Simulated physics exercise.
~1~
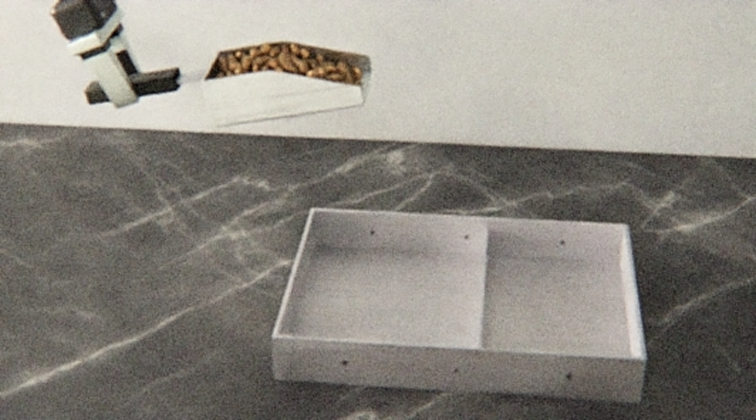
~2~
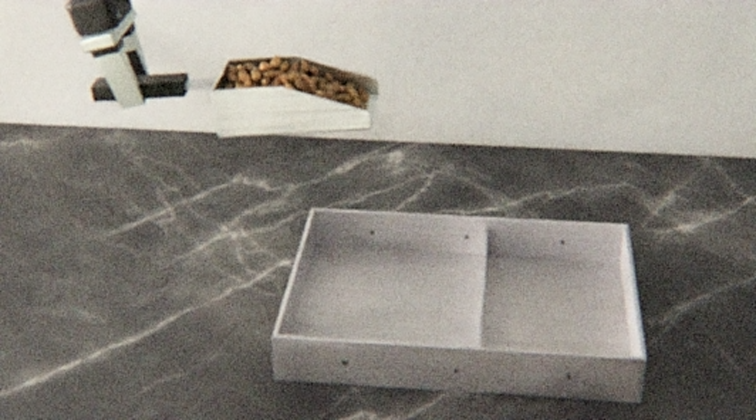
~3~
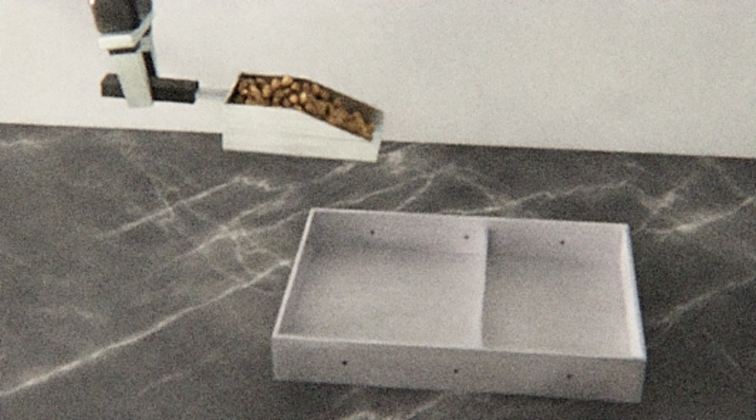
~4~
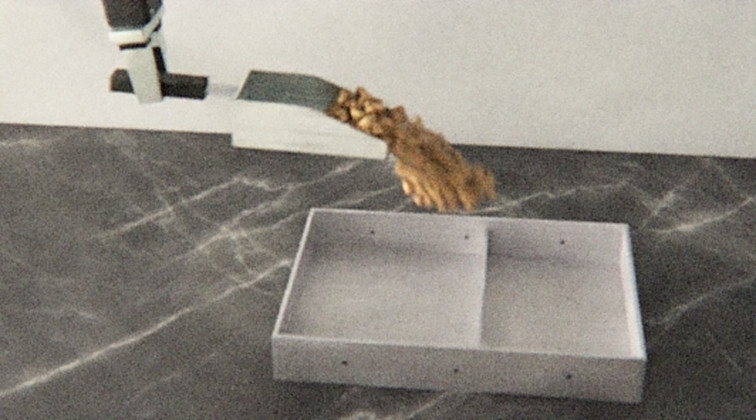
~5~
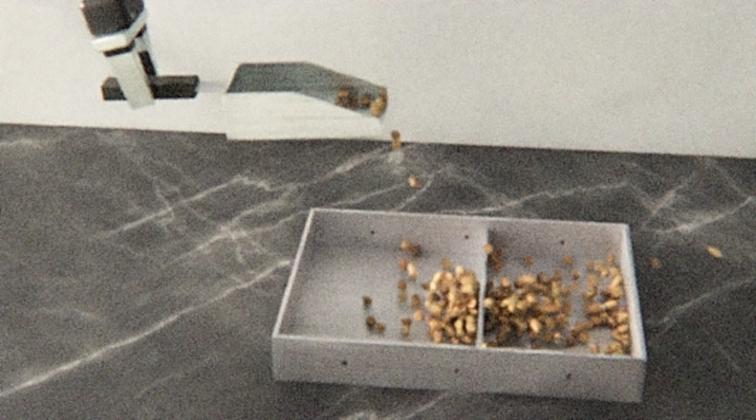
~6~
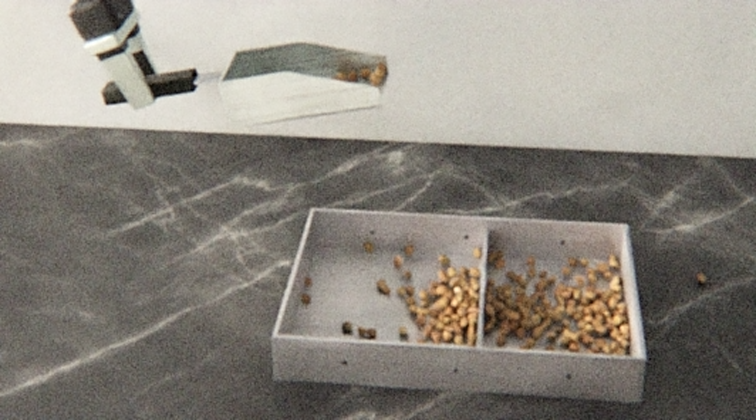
On a dark, white-veined marble surface against a pale wall, a pale open tray split by a cross wall sits below a mechanical arm holding a scoop heaped with brown beans. The arm moves slightly right and lowers the scoop, tipping its open front downward. The beans slide forward and pour off the lip in a thick stream toward the tray. They scatter on both sides of the divider, more in the right part, while a few stray outside. The scoop tilts back and rises, a few beans still near its lip, as the tray stays put.
